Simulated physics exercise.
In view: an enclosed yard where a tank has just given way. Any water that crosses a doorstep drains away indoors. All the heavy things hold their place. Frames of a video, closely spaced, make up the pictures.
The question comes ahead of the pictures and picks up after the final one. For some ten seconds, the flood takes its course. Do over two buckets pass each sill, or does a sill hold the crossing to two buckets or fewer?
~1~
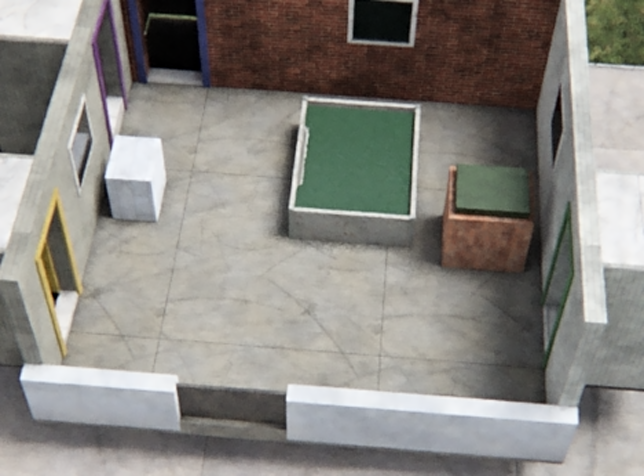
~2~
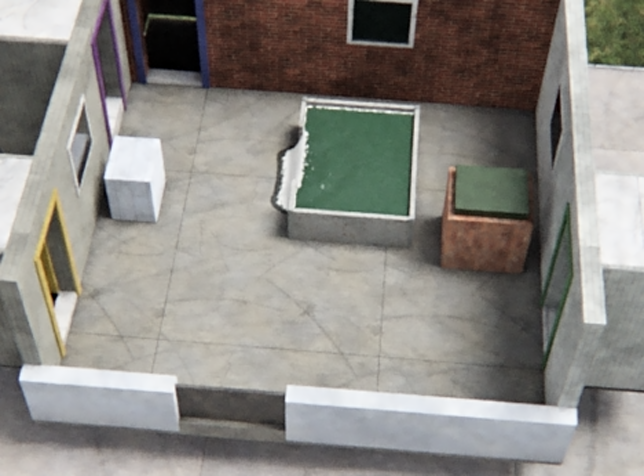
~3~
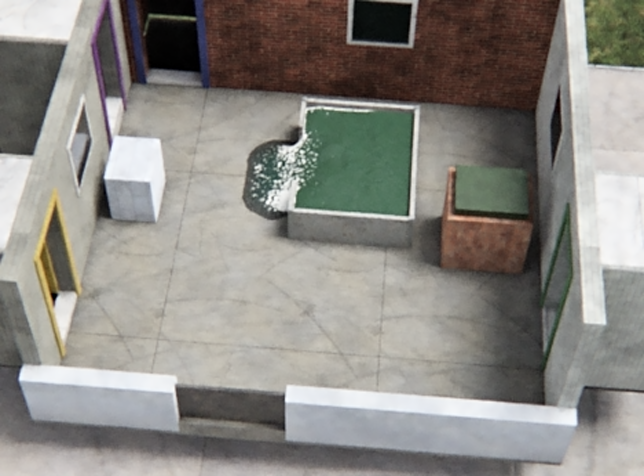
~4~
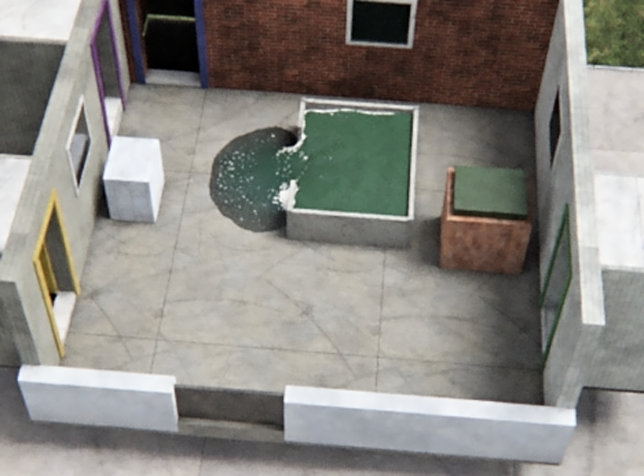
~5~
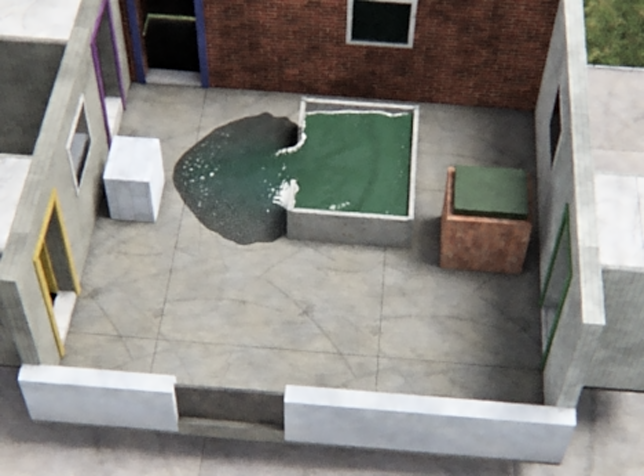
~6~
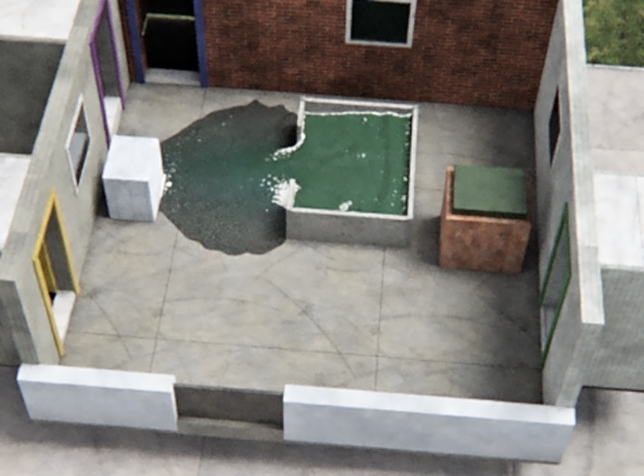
As I see it, the green door keeps inside the allowance there; the purple door keeps inside the allowance there; the blue door exceeds the allowance there; the yellow door keeps inside the allowance there.
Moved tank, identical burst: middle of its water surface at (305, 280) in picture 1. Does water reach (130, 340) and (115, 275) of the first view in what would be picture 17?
Hit, hit.
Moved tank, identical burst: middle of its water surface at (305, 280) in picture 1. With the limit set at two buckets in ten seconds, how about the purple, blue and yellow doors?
Purple: Within the limit; blue: Within the limit; yellow: Exceeds the limit.
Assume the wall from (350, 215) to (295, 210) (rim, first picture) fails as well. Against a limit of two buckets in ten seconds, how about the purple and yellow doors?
Lab note - purple: Remains within bounds; yellow: Remains within bounds.
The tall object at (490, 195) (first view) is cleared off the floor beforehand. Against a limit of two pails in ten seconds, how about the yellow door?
Looks to me like the yellow door undershoots.
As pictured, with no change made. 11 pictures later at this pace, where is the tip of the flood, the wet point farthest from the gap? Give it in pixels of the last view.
The farthest wet point should be near (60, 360).
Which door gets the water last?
The green door.
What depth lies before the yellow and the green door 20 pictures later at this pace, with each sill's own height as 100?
About 80 and 0 per cent.
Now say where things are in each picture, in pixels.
The first picture shows still water in the water tank at (357, 160).
In the second picture, water pours out at (300, 171) and has run to (293, 151).
In the third picture, the front is at (257, 154), out from the gap at (300, 173).
In the fourth picture, the front is at (219, 161), out from the gap at (299, 174).
In the fifth picture, water pours out at (299, 173) and has run to (179, 182).
In the sixth picture, water pours out at (298, 172) and has run to a hidden place.
A moment on, water covers 25 % of the floor; the green door not reached, the purple door wet at the sill, nothing in, the blue door wet at the sill, nothing in, the yellow door not reached.
Next, water covers 30 % of the floor; the green door not reached, the purple door wet at the sill, nothing in, the blue door under two buckets in, the yellow door wet at the sill, nothing in.
Then, water covers 40 % of the floor; the green door not reached, the purple door wet at the sill, nothing in, the blue door over two buckets in, the yellow door wet at the sill, nothing in.
Later, water covers 70 % of the floor; the green door not reached, the purple door wet at the sill, nothing in, the blue door far over two buckets in, the yellow door under two buckets in.
In the end, water covers 95 % of the floor; the green door wet at the sill, nothing in, the purple door wet at the sill, nothing in, the blue door far over two buckets in, the yellow door under two buckets in.
